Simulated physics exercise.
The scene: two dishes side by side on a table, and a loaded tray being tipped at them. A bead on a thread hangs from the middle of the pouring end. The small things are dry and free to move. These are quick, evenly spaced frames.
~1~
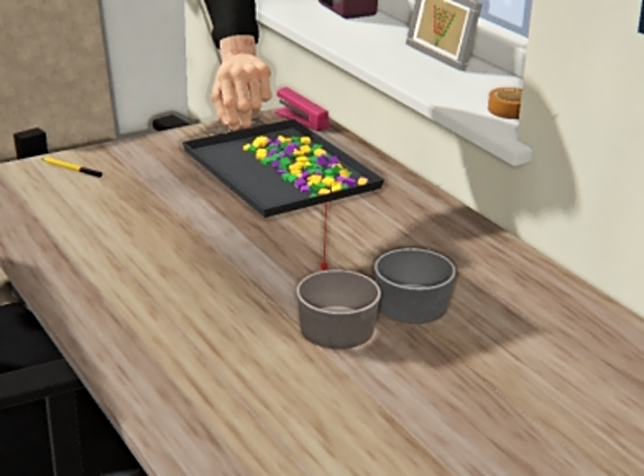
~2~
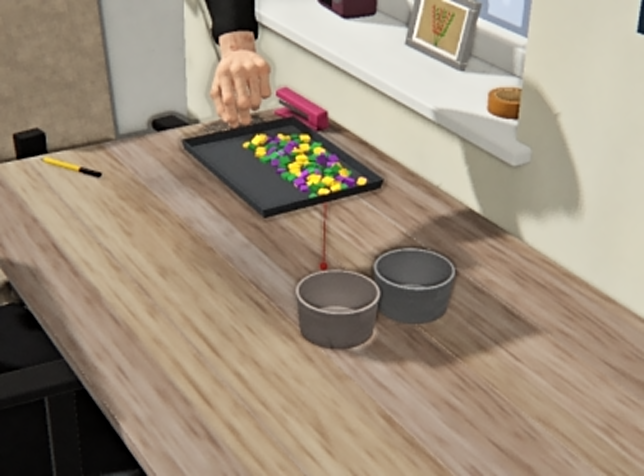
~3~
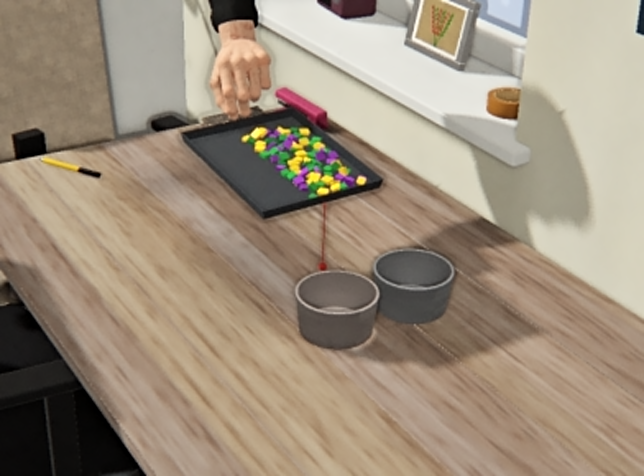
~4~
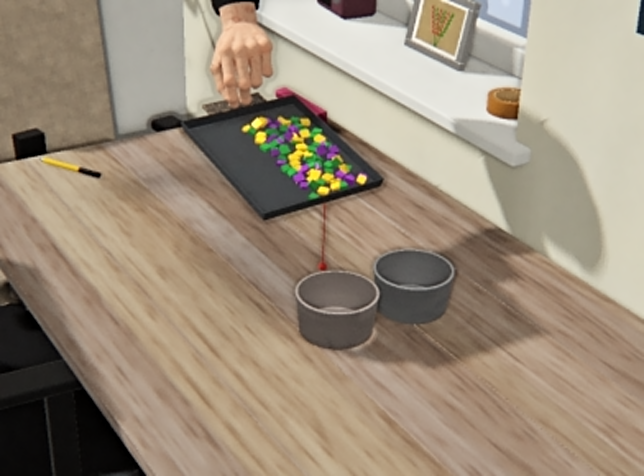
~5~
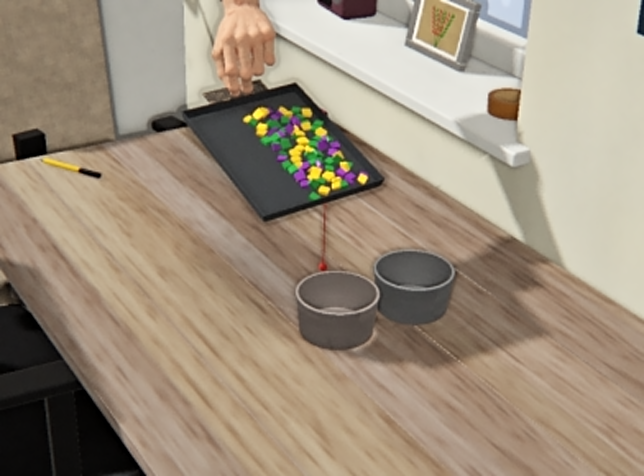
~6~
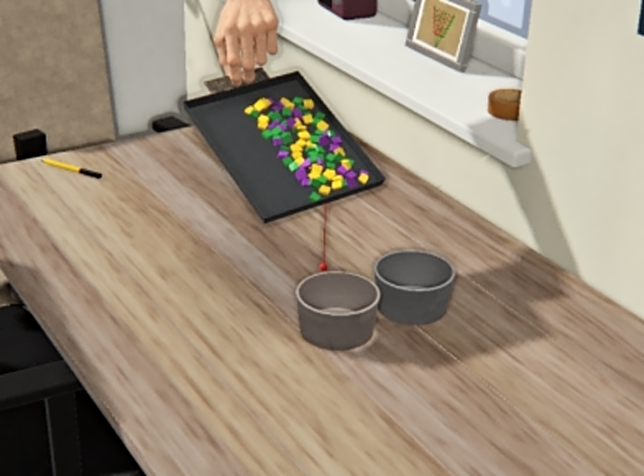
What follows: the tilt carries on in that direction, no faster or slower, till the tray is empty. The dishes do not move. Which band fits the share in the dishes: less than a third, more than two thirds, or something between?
Together they catch between a third and two thirds.
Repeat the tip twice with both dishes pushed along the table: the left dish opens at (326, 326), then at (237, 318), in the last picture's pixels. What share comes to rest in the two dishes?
About 10 and 70 per cent.
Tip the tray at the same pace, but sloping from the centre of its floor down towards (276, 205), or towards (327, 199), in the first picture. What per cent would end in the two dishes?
Near 10 % and 80 %.
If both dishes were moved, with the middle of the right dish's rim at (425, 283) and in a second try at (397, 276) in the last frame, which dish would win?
The first try: Left. The second: The left dish.
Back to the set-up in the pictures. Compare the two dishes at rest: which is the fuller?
The winner is the left-hand dish.
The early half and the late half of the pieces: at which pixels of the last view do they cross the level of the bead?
Around (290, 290) and then (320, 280).
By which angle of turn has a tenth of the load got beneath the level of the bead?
At about 75°.
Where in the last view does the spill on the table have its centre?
Near (275, 352).
Just after the last frame, tray tipped steeply; almost all on the tray; just a few in the air.
A moment on, tray tipped right over; roughly two thirds on the tray; about a tenth in the left dish; about a tenth outside both; about a tenth in the air.
Further on, tray tipped past a quarter turn; roughly half in the left dish; roughly half outside both.
When it is over, tray tipped past a quarter turn; roughly half in the left dish; not one in the right dish; roughly half outside both.
